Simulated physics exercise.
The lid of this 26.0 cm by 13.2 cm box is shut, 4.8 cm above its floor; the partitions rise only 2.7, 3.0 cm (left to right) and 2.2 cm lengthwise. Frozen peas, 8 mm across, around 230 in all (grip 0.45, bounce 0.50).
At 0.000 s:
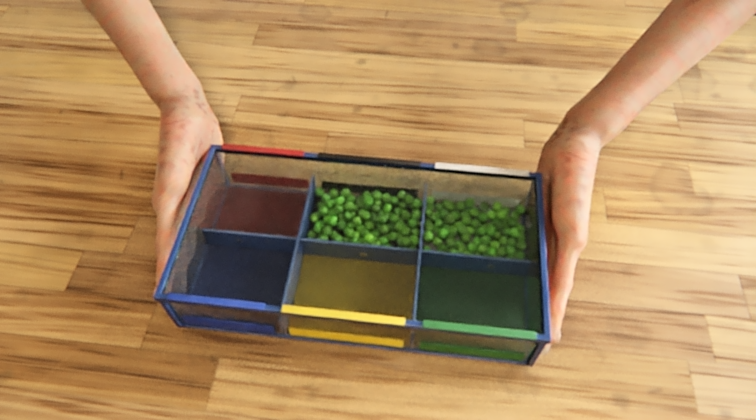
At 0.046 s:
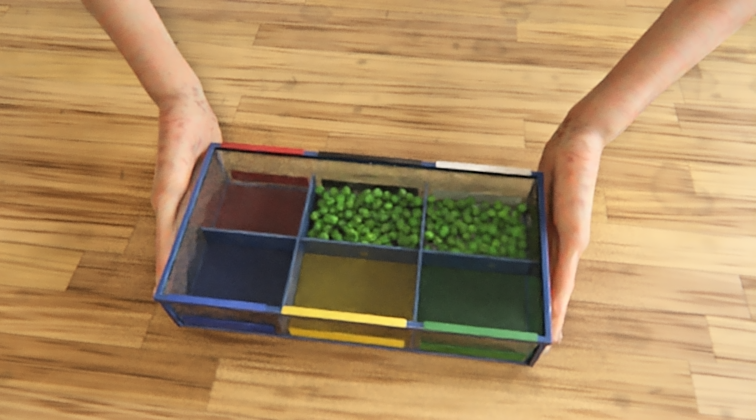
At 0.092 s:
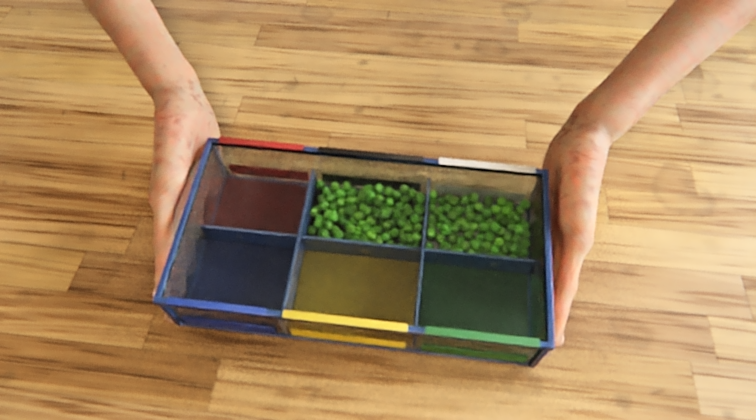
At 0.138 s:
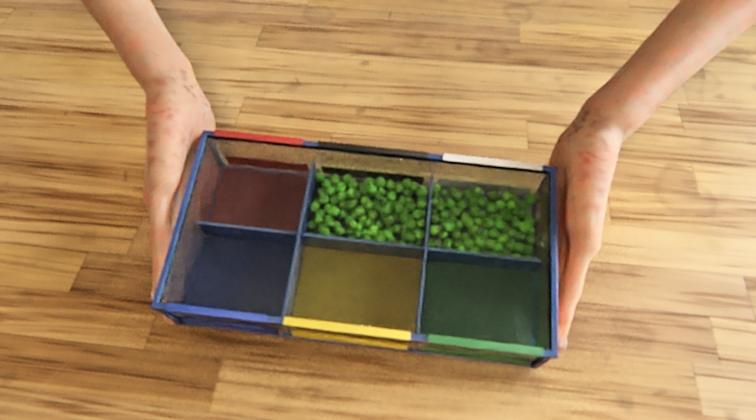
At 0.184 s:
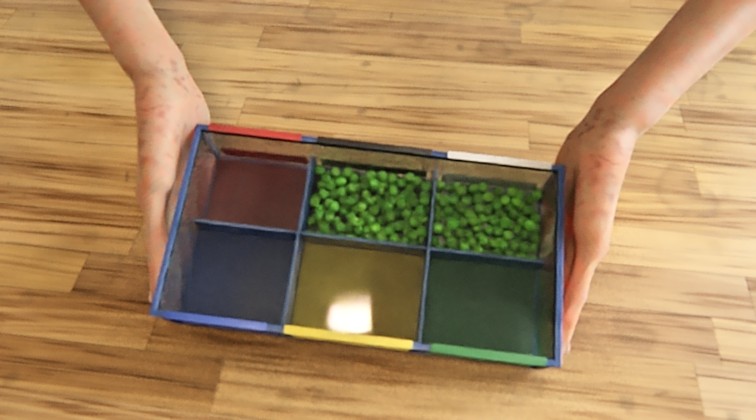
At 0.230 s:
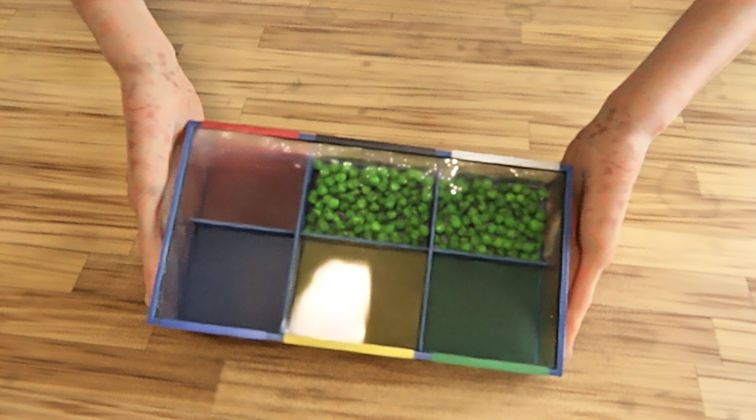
Clear-lidded box of green peas in two rear compartments tilting toward the viewer's right front corner, held by two hands.
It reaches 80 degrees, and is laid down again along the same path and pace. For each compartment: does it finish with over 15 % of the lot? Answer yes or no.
Red no, blue no, green yes, yellow yes, white yes, black yes.
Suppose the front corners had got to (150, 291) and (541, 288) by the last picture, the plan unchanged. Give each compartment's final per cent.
Red 30, blue 0, green 0, yellow 0, white 30, black 40.
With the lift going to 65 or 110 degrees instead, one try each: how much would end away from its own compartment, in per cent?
Some 15 and 100 per cent.
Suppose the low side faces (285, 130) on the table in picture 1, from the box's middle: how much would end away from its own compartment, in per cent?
About 10 per cent.
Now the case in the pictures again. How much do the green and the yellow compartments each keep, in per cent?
Green 25; yellow 20.
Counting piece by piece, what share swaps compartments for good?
Some 45 per cent.
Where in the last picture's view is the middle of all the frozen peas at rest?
At about (439, 260).
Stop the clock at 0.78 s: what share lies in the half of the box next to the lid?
Roughly 30 per cent.
After 0.78 s, tilt 78 degrees; green 5 %, yellow 10 %, white 40 %, black 40 %.
After 1.15 s, tilt 32 degrees; green 25 %, yellow 20 %, white 30 %, black 25 %.
After 1.60 s, tilt 0 degrees; green 25 %, yellow 20 %, white 30 %, black 25 %.
By 2.3 s all is still; red 0 %, blue 0 %, green 25 %, yellow 20 %, white 30 %, black 25 %.
